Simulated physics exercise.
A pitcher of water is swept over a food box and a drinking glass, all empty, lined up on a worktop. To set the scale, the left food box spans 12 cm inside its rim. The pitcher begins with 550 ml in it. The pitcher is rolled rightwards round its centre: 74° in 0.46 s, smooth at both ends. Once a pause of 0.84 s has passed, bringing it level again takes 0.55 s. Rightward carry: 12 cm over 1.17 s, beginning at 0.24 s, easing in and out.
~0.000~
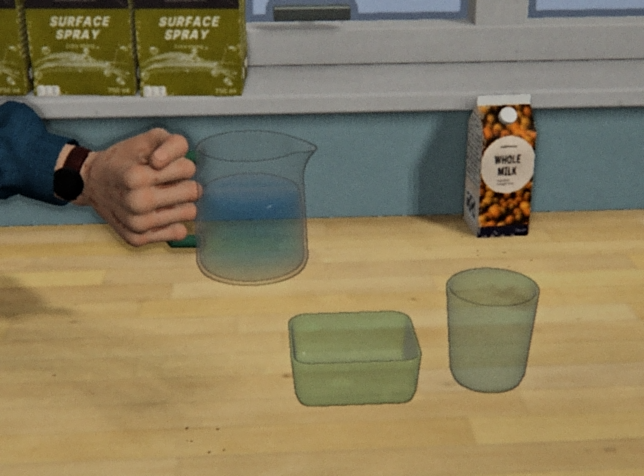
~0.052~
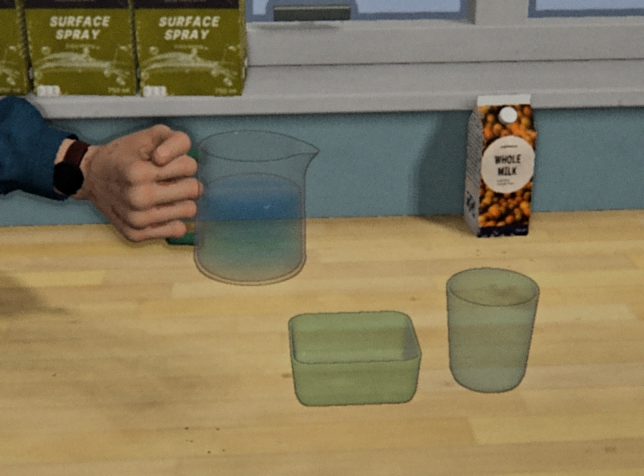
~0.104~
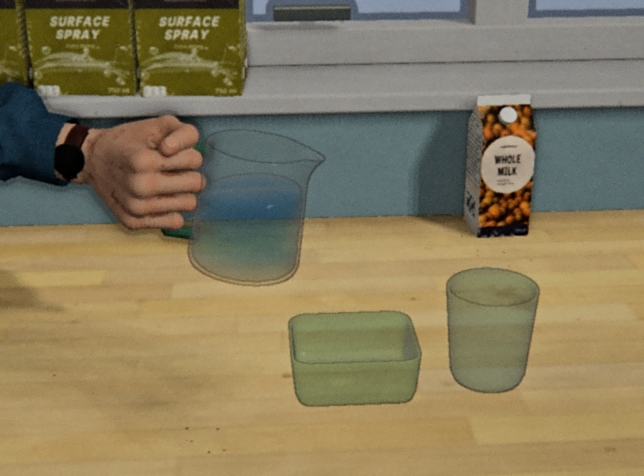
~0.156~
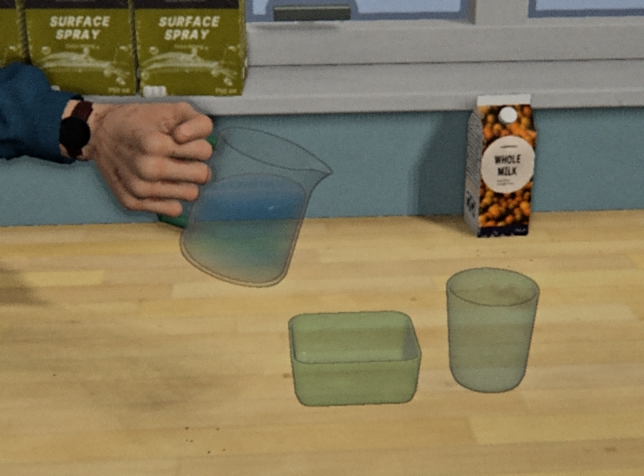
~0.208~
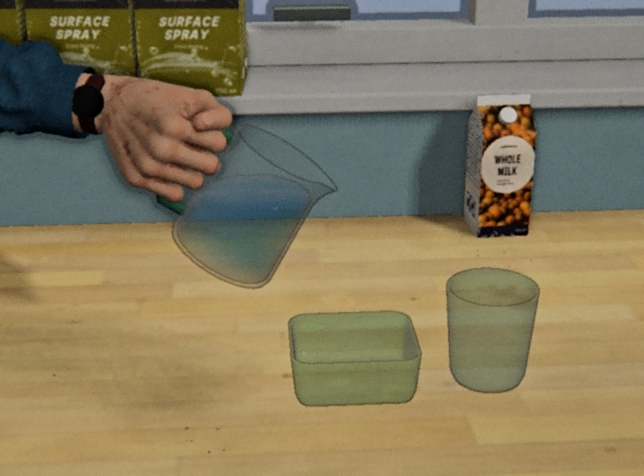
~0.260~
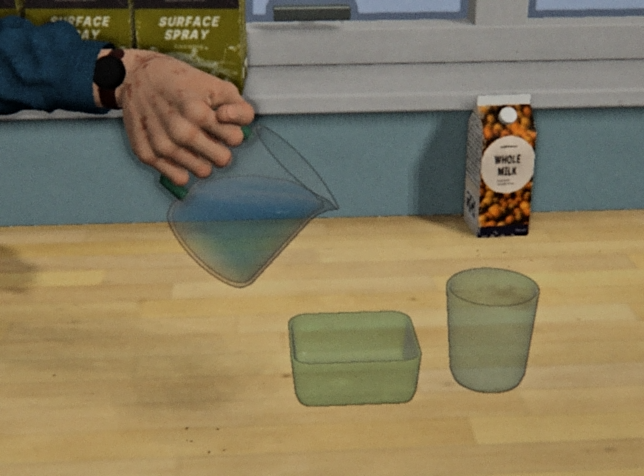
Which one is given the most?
Most of it lands with the one on the right.
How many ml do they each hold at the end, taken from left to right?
The left one ends with around 50 ml, the right one with around 100 ml.
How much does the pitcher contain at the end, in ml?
Close to 160 ml.
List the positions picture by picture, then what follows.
In the first frame, tilt 0°; pouring edge (317, 146); surface from (200, 189) to (300, 186); the left food box's rim runs from (291, 341) to (415, 336); the right drinking glass's rim runs from (448, 290) to (537, 287).
In the second frame, tilt 2°; pouring edge (319, 149); surface from (201, 189) to (301, 186).
In the third frame, tilt 9°; pouring edge (325, 157); surface from (201, 191) to (303, 186).
In the fourth frame, tilt 19°; pouring edge (333, 170); surface from (199, 193) to (307, 188).
In the fifth frame, tilt 31°; pouring edge (338, 188); surface from (190, 199) to (312, 190).
In the sixth frame, tilt 45°; pouring edge (340, 206); surface from (176, 200) to (324, 195).
By 0.69 s the tilt is 74° and from the left they hold 50 ml, 0 ml, the pitcher 325 ml, and 40 ml is on the worktop.
By 1.00 s the tilt is 74° and from the left they hold 50 ml, 10 ml, the pitcher 230 ml, and 225 ml is on the worktop.
By 1.33 s the tilt is 73° and from the left they hold 50 ml, 70 ml, the pitcher 175 ml, and 235 ml is on the worktop.
By 1.68 s the tilt is 15° and from the left they hold 50 ml, 95 ml, the pitcher 165 ml, and 235 ml is on the worktop.
At rest from the left they hold 50 ml, 95 ml, the pitcher 165 ml, and 235 ml is on the worktop.
